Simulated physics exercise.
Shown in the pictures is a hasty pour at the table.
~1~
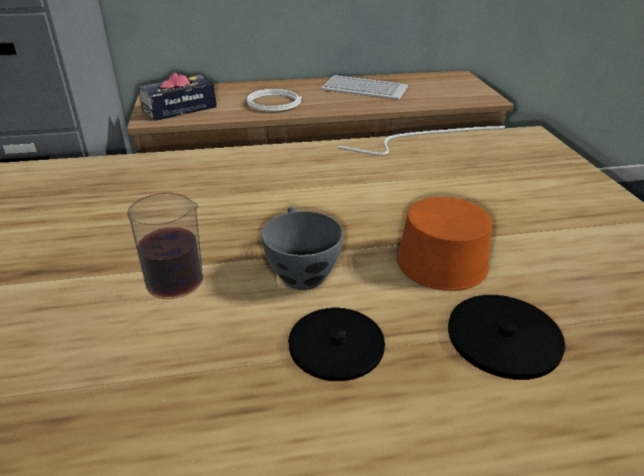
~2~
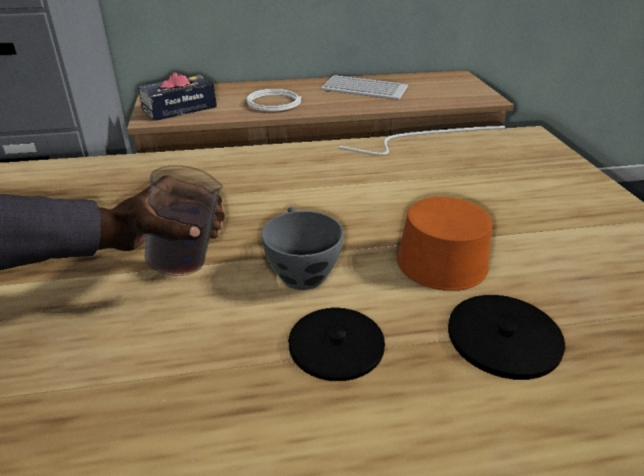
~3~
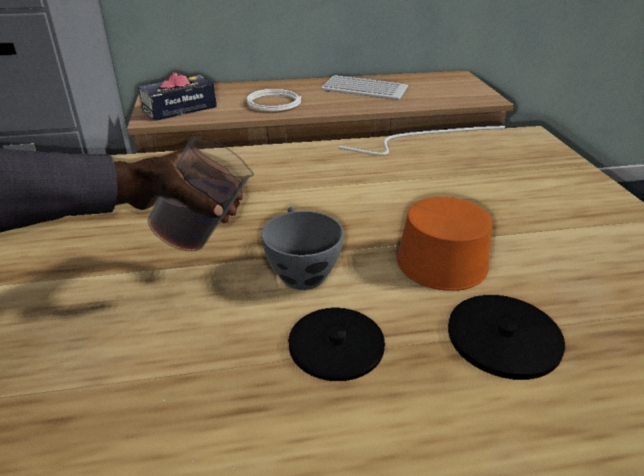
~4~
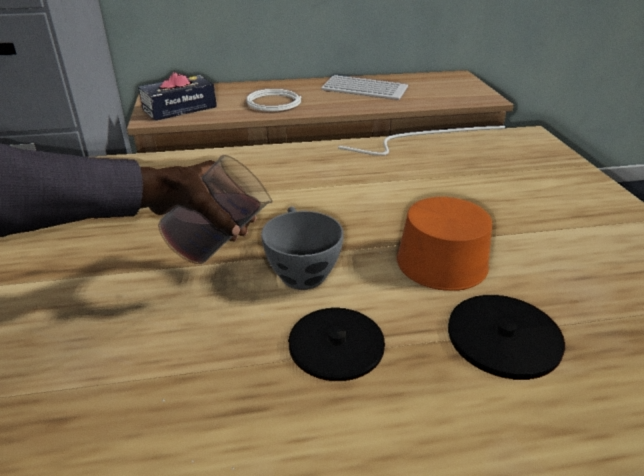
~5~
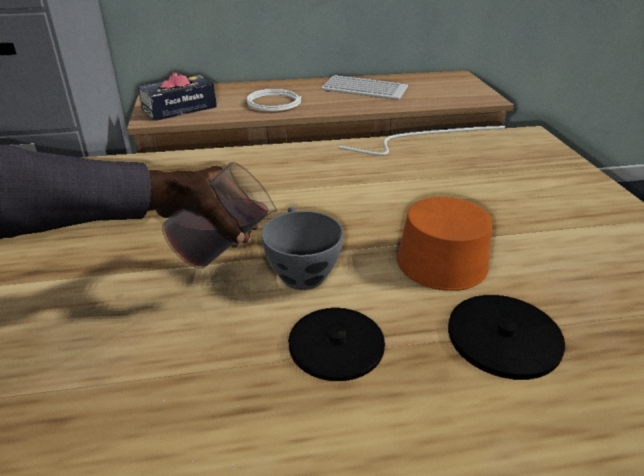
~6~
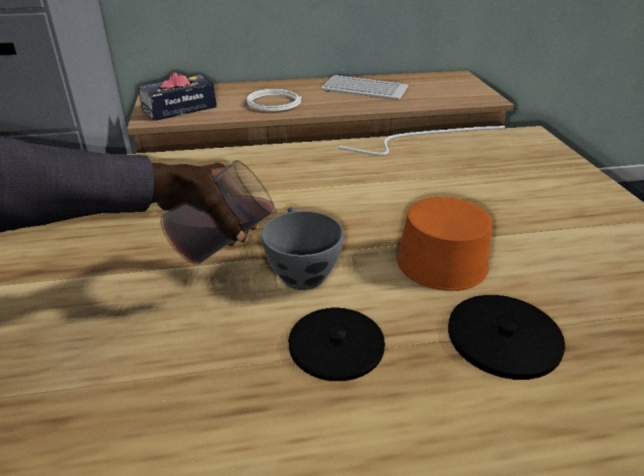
At a wooden table, a hand lifts a glass of dark liquid and tilts it right.
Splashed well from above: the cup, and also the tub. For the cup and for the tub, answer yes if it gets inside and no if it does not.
Cup: Yes; tub: No.
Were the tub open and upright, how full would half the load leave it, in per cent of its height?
It reaches about 20 percent of its height.
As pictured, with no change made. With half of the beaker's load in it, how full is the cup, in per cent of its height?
45 percent or so.
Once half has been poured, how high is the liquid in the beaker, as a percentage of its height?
Level note: Near 25 %.
Soon after, the grape juice goes into the cup.
Later, it runs off the upturned base of the tub.
In the end, the cup has its share inside; the tub is empty, in a puddle.
